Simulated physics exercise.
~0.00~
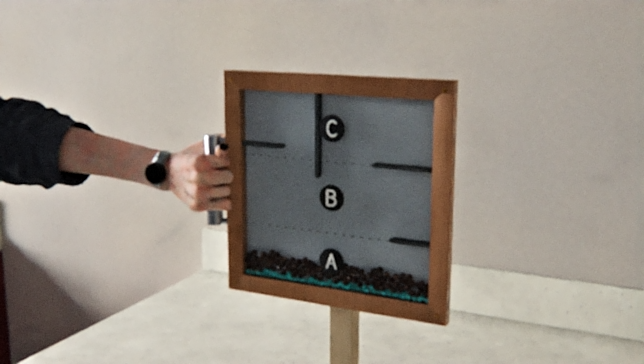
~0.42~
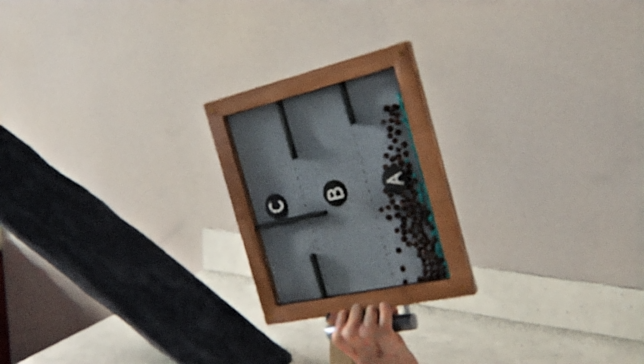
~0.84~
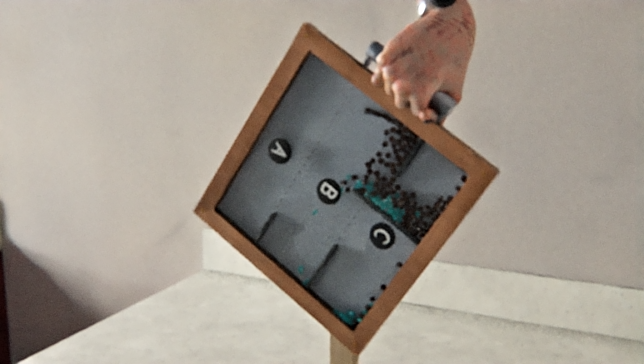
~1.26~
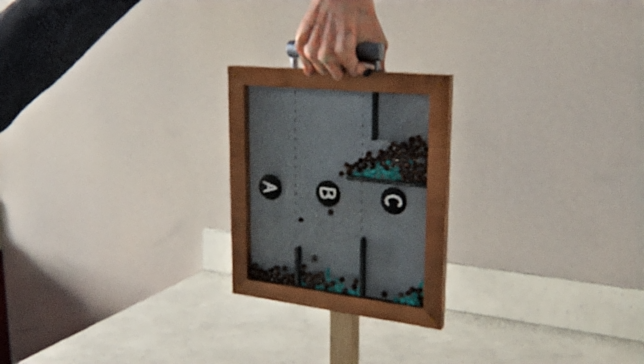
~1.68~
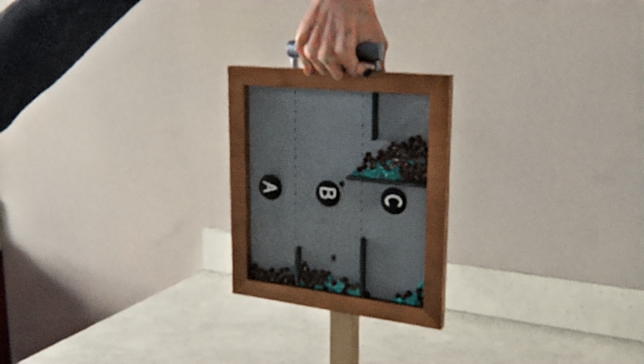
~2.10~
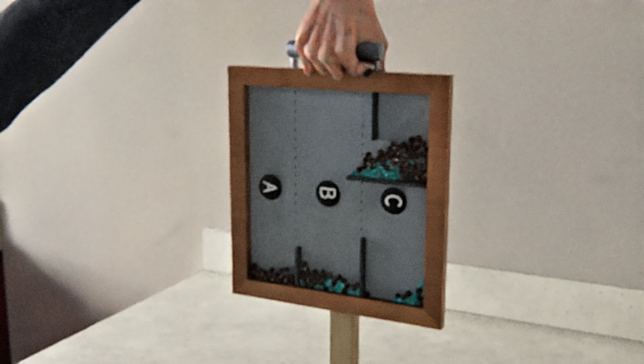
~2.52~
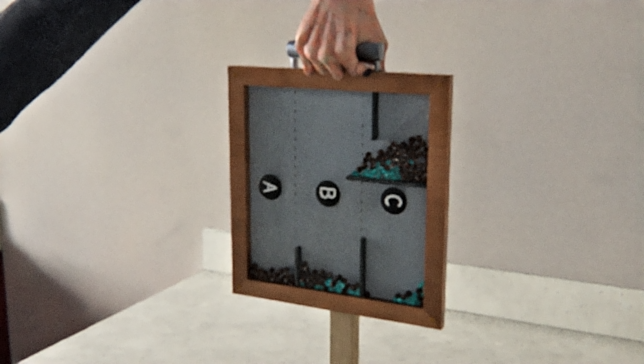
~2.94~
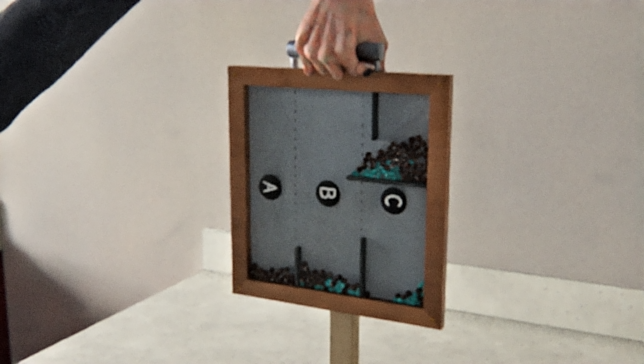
Against a plain wall above a pale countertop, a hand turned a wooden-framed box anticlockwise through three quarters of a turn, spilling its dark and turquoise beads; they settled partly on a ledge at the right and partly along the bottom, the hand still holding on.
